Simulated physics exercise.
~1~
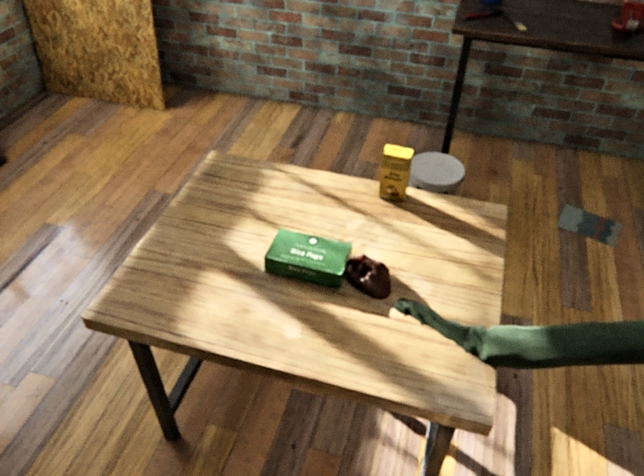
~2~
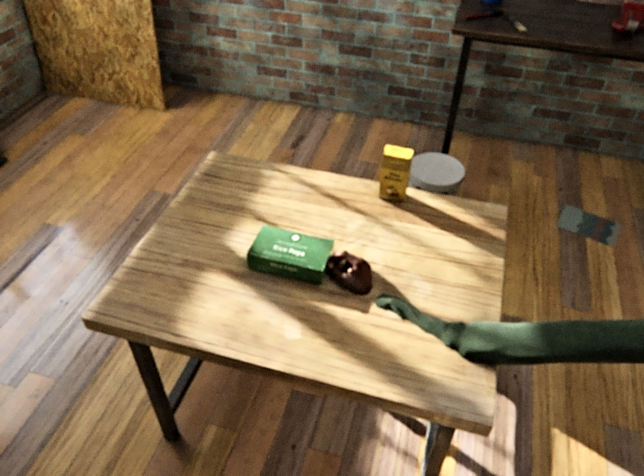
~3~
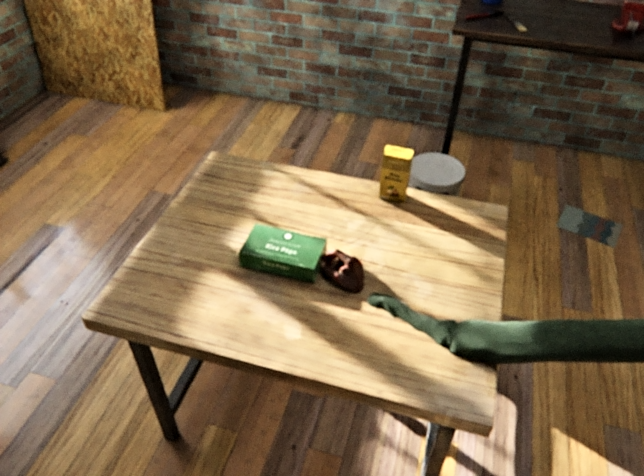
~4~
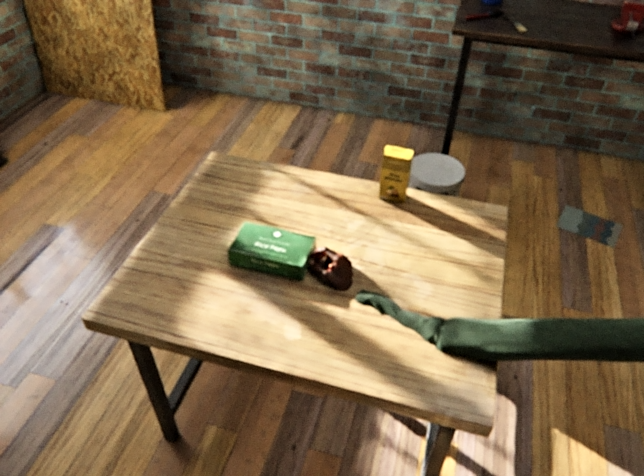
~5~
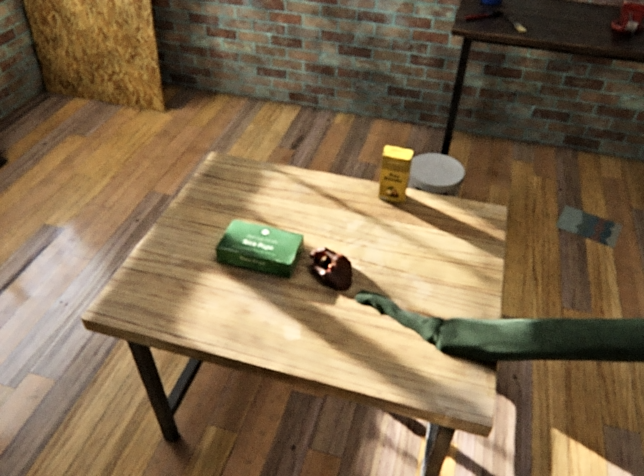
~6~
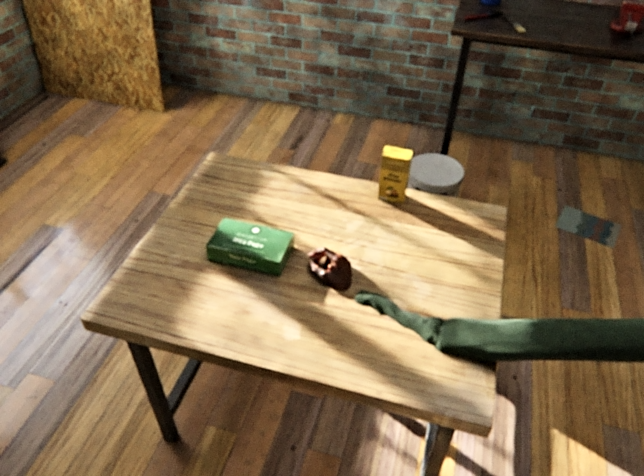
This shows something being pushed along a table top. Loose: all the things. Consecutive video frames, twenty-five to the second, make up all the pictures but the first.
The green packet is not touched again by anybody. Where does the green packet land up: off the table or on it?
I predict it will still be up on the table.
Then, 0.10 s after the last picture, green packet slid a little near (236, 243).
Then, 0.20 s after the last picture, green packet slid a little near (232, 242).
At rest, moved from the start, green packet. Seen from the same camera at the end, green packet near (232, 242).
